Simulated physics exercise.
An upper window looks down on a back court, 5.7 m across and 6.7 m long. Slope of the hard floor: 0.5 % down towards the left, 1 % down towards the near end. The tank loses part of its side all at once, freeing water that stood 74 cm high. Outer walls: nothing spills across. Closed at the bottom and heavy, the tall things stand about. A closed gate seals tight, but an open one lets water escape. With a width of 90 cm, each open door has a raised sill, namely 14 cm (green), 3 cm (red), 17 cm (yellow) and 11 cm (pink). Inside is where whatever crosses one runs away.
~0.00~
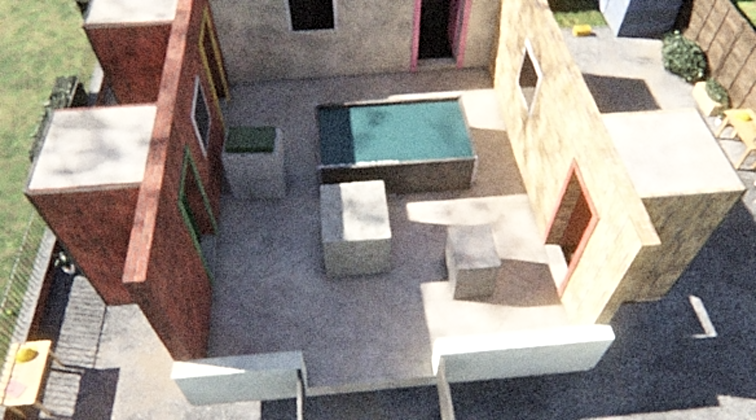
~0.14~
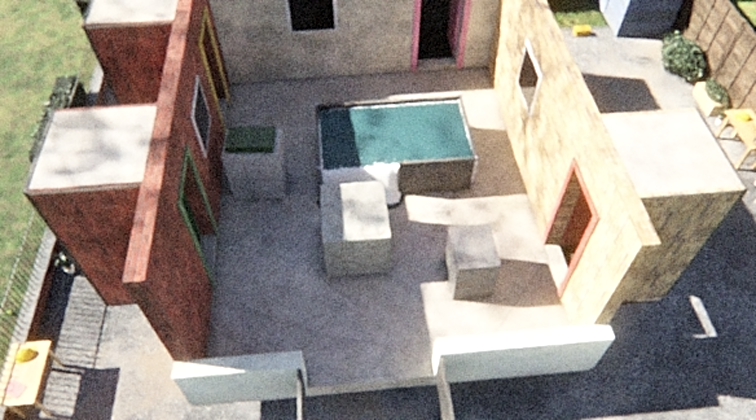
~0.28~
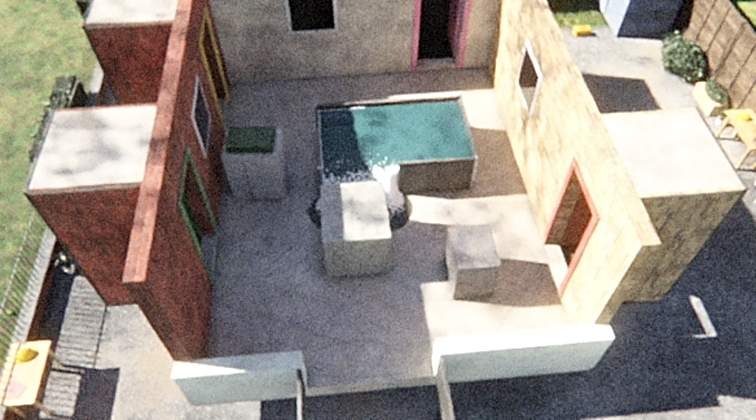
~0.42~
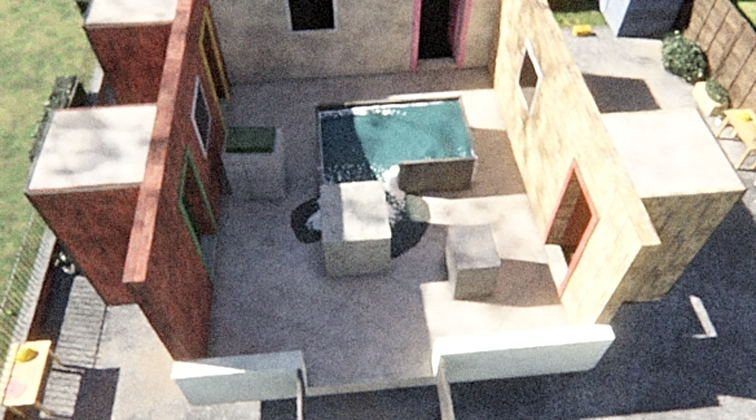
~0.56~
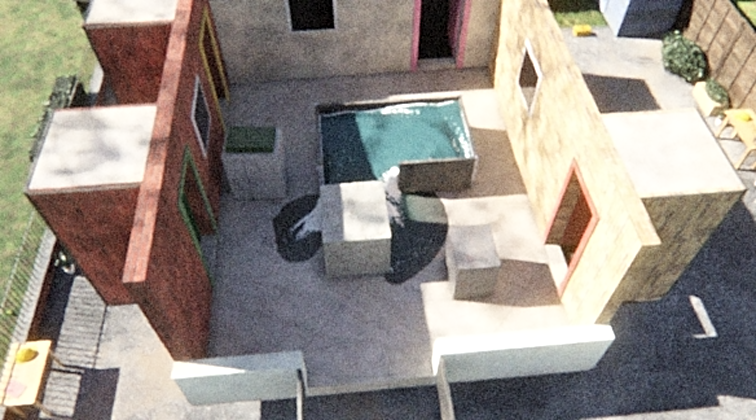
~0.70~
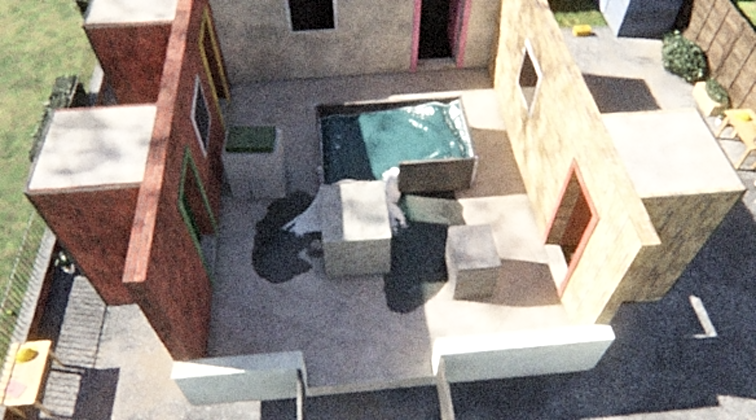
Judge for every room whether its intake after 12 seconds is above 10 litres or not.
One by one: The green door overshoots the limit; the red door overshoots the limit; the yellow door undershoots the limit; the pink door undershoots the limit.
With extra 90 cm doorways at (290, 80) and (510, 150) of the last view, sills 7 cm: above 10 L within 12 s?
Well, the first is shy of the mark and the second is shy of the mark.
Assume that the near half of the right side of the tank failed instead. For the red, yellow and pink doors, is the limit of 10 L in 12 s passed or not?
Door by door - red: Out of bounds, yellow: Within bounds, pink: Out of bounds.
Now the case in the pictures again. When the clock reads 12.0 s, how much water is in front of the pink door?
It's about 5.0 cm.
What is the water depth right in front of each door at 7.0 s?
Door by door in cm, green shows 9, red shows 10, yellow shows 4, pink shows 4.
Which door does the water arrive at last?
It's the pink door that comes last.
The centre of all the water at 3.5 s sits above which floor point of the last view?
The water's centre sits at about (376, 208).
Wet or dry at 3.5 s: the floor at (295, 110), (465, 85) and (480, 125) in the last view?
First spot submerged, second not yet wet, third submerged.
After 1.4 s water covers 30 % of the floor and is deepest (58 cm) near (351, 214); green door 24 cm at the sill, 1 L in, red door not reached, yellow door not reached, pink door not reached.
After 2.2 s water covers 45 % of the floor and is deepest (44 cm) near (361, 214); green door 24 cm at the sill, 43 L in, red door 12 cm at the sill, 37 L in, yellow door 2 cm at the sill, 0 L in, pink door not reached.
After 3.5 s water covers 70 % of the floor and is deepest (28 cm) near (351, 214); green door 18 cm at the sill, 71 L in, red door 13 cm at the sill, 118 L in, yellow door 3 cm at the sill, 0 L in, pink door not reached.
After 7.0 s water covers 95 % of the floor and is deepest (17 cm) near (206, 381); green door 9 cm at the sill, 77 L in, red door 10 cm at the sill, 252 L in, yellow door 4 cm at the sill, 0 L in, pink door 4 cm at the sill, 0 L in.
After 12.0 s water covers 100 % of the floor and is deepest (10 cm) near (206, 381); green door 7 cm at the sill, 77 L in, red door 9 cm at the sill, 366 L in, yellow door 4 cm at the sill, 0 L in, pink door 5 cm at the sill, 0 L in.
